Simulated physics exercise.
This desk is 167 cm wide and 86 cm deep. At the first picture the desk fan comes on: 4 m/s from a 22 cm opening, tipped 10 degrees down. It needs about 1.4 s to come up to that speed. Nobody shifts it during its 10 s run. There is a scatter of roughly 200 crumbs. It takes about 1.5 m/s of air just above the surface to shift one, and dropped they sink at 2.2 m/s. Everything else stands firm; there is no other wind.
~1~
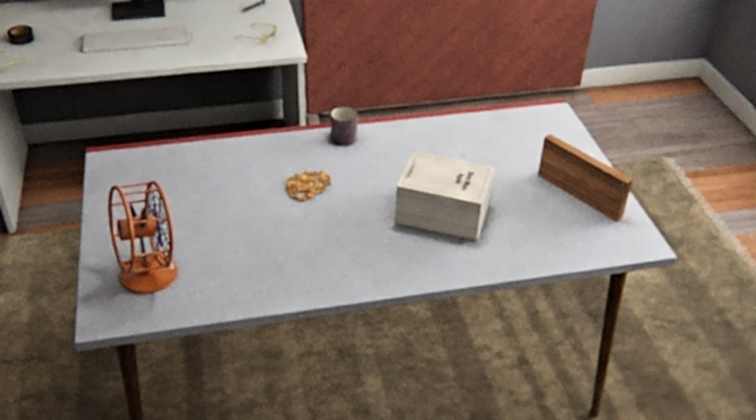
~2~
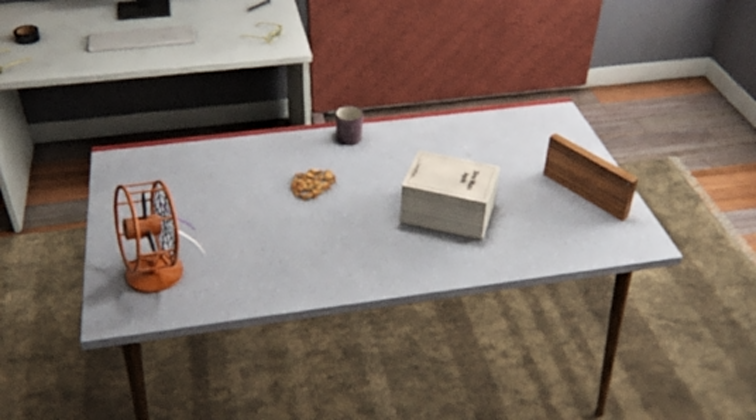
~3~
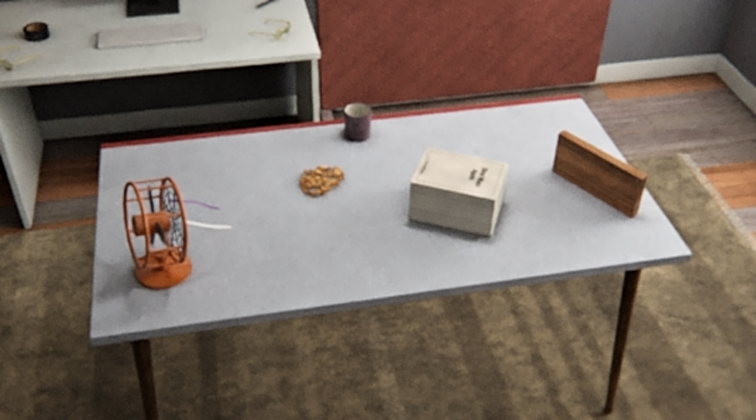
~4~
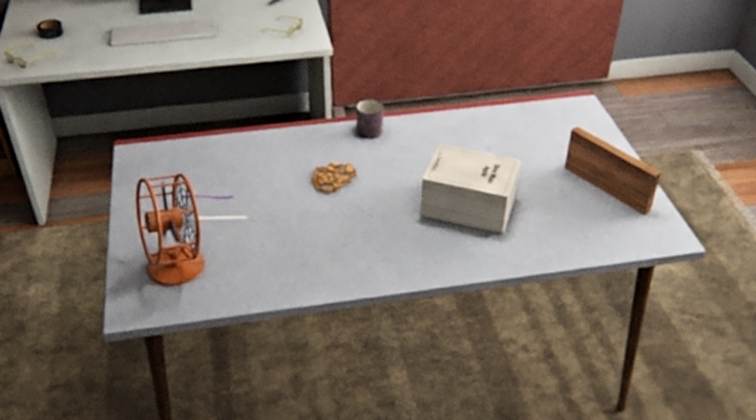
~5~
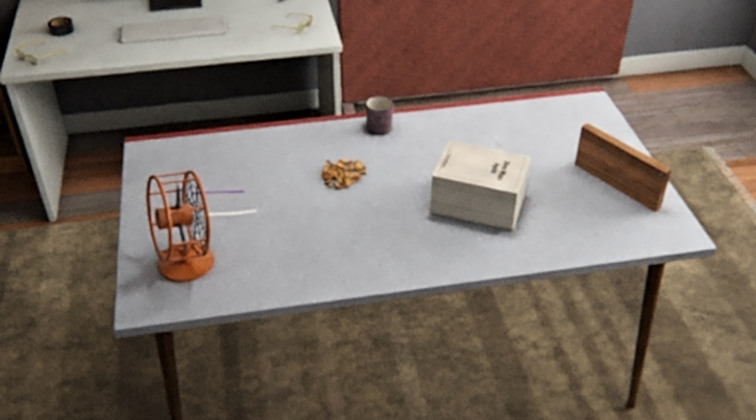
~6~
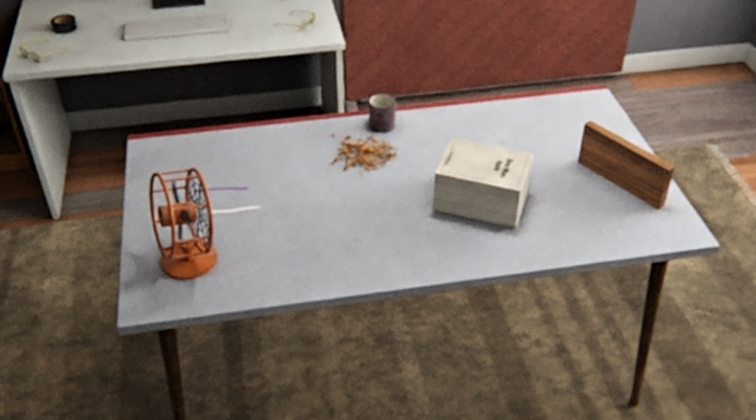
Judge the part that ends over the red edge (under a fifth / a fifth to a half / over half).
The share over the red edge is more than half.
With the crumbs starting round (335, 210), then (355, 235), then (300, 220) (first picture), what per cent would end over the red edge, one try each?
In turn about 100 %, 10 %, 90 %.
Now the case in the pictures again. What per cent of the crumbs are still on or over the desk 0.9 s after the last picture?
About 30 %.
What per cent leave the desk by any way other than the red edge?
Some 0 per cent.
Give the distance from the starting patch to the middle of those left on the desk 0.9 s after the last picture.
Roughly 35 cm.
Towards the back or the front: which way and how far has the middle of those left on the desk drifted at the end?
To the back, by about 25 cm.
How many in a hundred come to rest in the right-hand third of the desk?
Near 0 %.
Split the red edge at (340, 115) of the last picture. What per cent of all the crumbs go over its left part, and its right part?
Some 0 % left, 80 % right.
Then, 0.9 s after the last picture, 34 % are on the move or not yet settled, 73 % are over the red edge; the middle of those still in play is near (411, 119).
Then, 2.1 s after the last picture, 14 % are on the move or not yet settled, 80 % are over the red edge; the middle of those still in play is near (370, 121).
Then, 4.4 s after the last picture, 12 % are on the move or not yet settled, 82 % are over the red edge; the middle of those still in play is near (370, 123).
Then, 8.9 s after the last picture, at the end, 84 % are over the red edge; the middle of those still in play is near (370, 121).
